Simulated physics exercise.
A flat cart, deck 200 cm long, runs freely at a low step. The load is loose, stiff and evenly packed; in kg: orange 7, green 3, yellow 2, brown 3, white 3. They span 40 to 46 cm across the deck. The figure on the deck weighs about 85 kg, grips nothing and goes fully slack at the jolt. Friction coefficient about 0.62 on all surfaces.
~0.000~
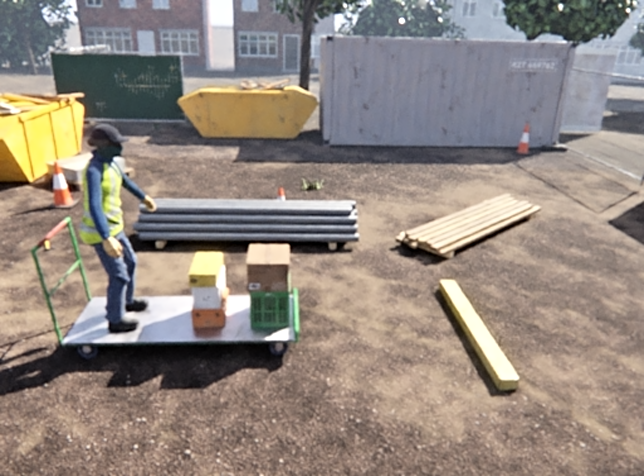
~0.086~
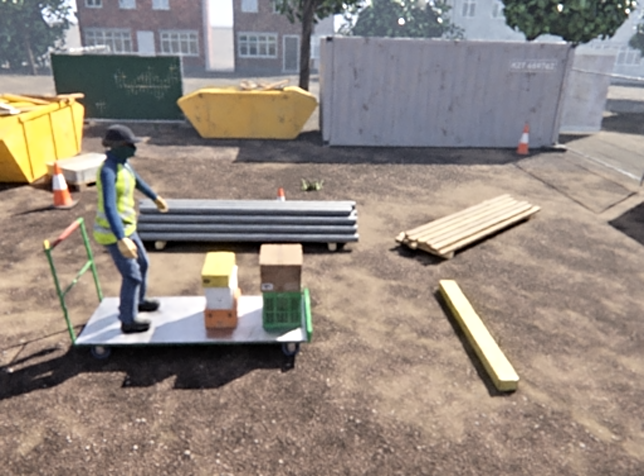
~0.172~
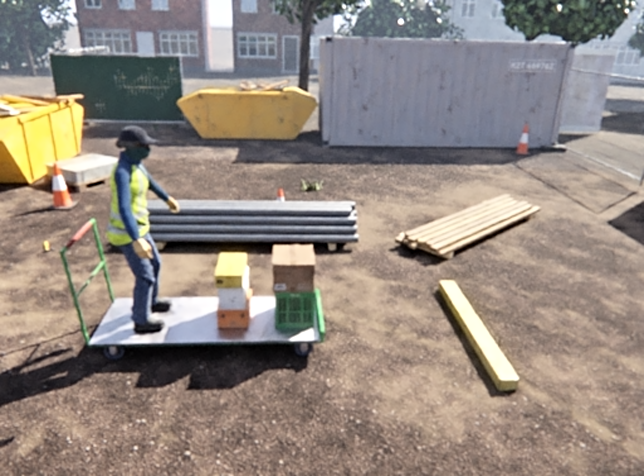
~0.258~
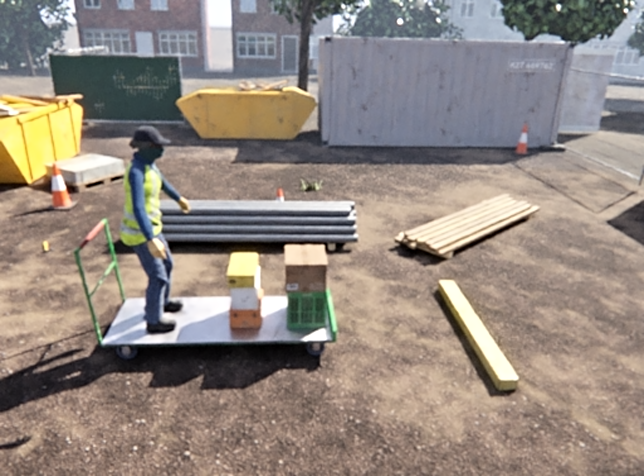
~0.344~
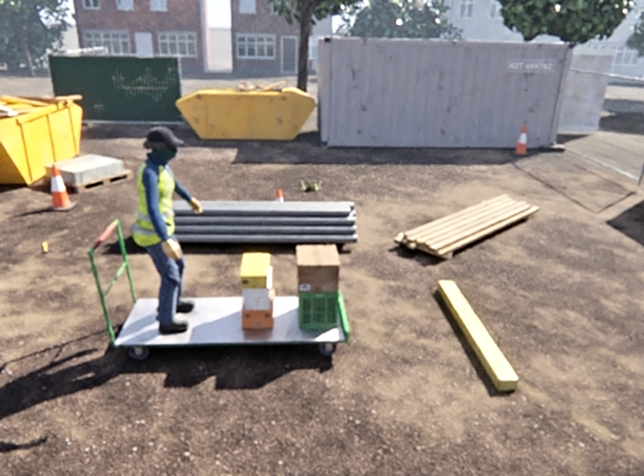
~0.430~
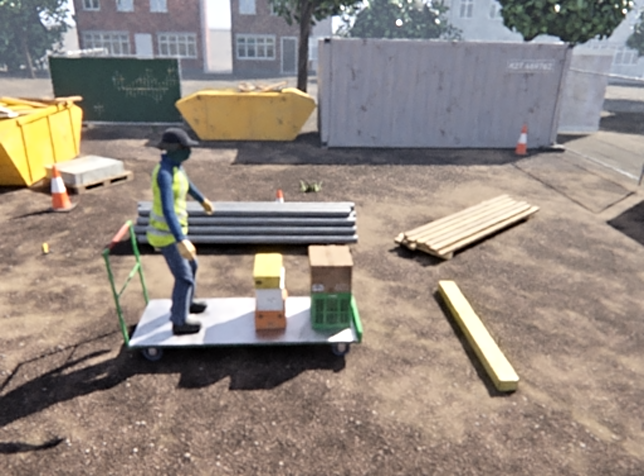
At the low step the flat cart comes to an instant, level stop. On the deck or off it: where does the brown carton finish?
In the end the brown carton stays on.
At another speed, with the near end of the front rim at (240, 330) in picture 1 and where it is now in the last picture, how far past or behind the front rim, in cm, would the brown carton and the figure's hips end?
In that case brown 100 past, hips 70 behind.
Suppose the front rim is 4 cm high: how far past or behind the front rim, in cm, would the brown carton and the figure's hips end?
In that case brown 20 behind, hips 140 behind.
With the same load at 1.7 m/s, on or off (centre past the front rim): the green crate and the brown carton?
Then green on, brown off.
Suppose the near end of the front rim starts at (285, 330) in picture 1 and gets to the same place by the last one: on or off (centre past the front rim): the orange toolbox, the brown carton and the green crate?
Then orange on, brown off, green on.
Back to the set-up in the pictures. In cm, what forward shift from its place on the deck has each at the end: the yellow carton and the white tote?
Forward: Yellow 30, white 25.
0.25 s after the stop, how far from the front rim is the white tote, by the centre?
About 65 cm behind the rim.
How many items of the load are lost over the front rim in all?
The count is 0.
The wheels strike at 1.31 s.
After 1.56 s the brown carton is 9 cm behind the rim, tilted 5°, near (472, 267) in the last picture's view.
After 1.86 s the brown carton is 16 cm behind the rim, tilted 0°, near (465, 267) in the last picture's view.
After 2.31 s the brown carton is 16 cm behind the rim, tilted 0°, near (465, 267) in the last picture's view.
Final state at 3.8 s, nothing is past the rim; behind it, orange toolbox, green crate, yellow carton, brown carton, white tote and the figure's hips.
